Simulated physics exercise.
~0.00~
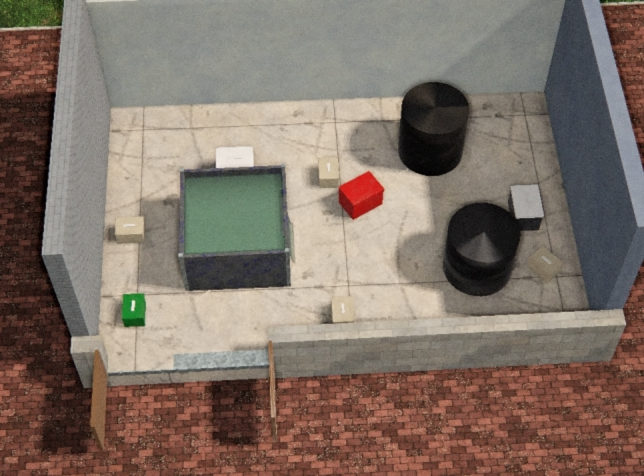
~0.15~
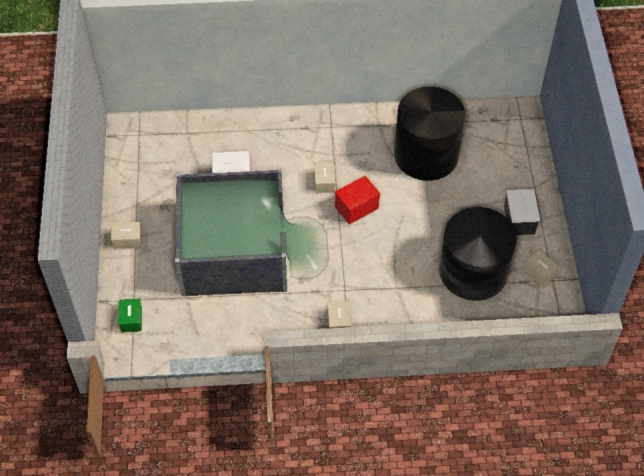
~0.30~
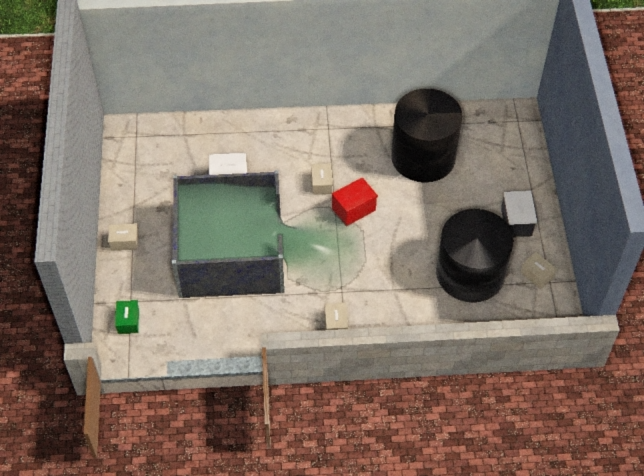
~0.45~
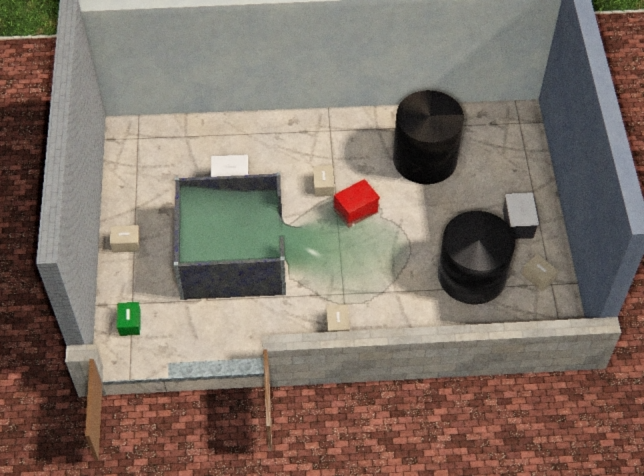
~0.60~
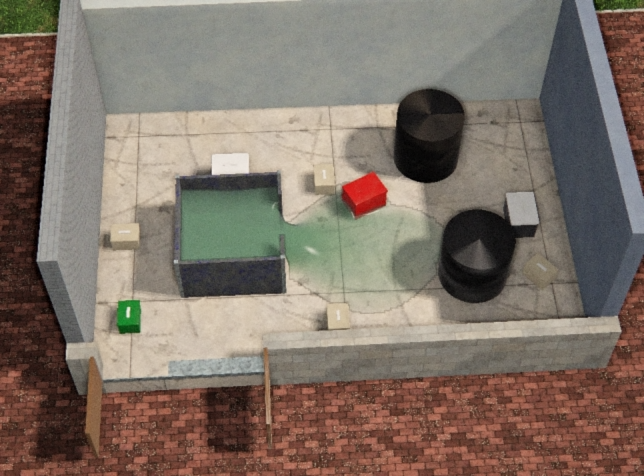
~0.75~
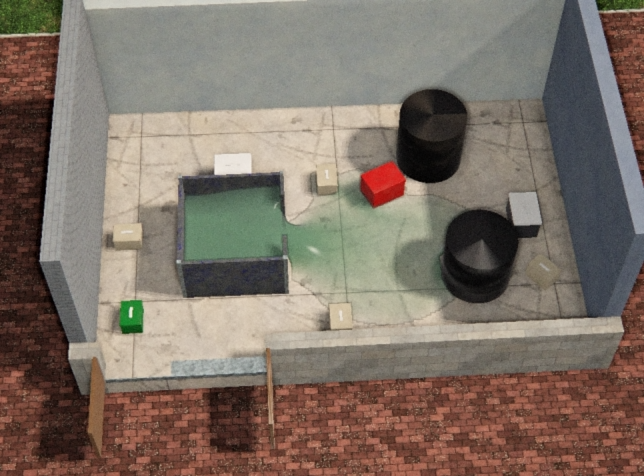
Green water pours from the tank's right side, spreads across the floor, and pushes the red chest rightward.
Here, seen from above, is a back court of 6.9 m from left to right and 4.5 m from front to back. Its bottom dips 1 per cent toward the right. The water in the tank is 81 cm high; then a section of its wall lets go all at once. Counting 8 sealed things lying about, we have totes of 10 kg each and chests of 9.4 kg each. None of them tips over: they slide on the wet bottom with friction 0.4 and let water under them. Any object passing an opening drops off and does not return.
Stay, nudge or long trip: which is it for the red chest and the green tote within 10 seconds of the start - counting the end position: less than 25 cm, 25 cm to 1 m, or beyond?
The red chest? It ends well clear of its start. The green tote? It stays roughly where it started.
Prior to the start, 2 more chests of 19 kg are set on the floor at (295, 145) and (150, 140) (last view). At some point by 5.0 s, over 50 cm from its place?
Well, the first one is lower and the other lower.
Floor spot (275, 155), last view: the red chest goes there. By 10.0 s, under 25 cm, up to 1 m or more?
I'd say it lands far off.
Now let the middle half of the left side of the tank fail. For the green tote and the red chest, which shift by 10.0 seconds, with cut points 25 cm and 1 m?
Then the green tote ends far away, the red chest holds its place.
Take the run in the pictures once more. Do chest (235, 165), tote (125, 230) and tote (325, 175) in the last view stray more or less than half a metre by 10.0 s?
Beyond the limit, then within the limit, then within the limit.
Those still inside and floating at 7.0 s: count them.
It comes to 3.
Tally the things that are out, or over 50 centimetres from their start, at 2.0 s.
Count then: 1.
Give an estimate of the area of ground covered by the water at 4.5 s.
I'd put it close to 20 m2.
After 2.0 s the red chest is near (452, 188), 1.4 m from its start, afloat; the green tote is near (131, 313), 0.0 m from its start, aground; 0 of 8 are out; 1 afloat.
After 4.5 s the red chest is near (525, 210), 2.4 m from its start, afloat; the green tote is near (131, 313), 0.0 m from its start, aground; 0 of 8 are out; 3 afloat.
After 7.0 s the red chest is near (510, 114), 2.8 m from its start, afloat; the green tote is near (131, 313), 0.0 m from its start, aground; 0 of 8 are out; 3 afloat.
After 10.0 s the red chest is near (541, 150), 2.9 m from its start, afloat; the green tote is near (131, 313), 0.0 m from its start, aground; 0 of 8 are out; 4 afloat.
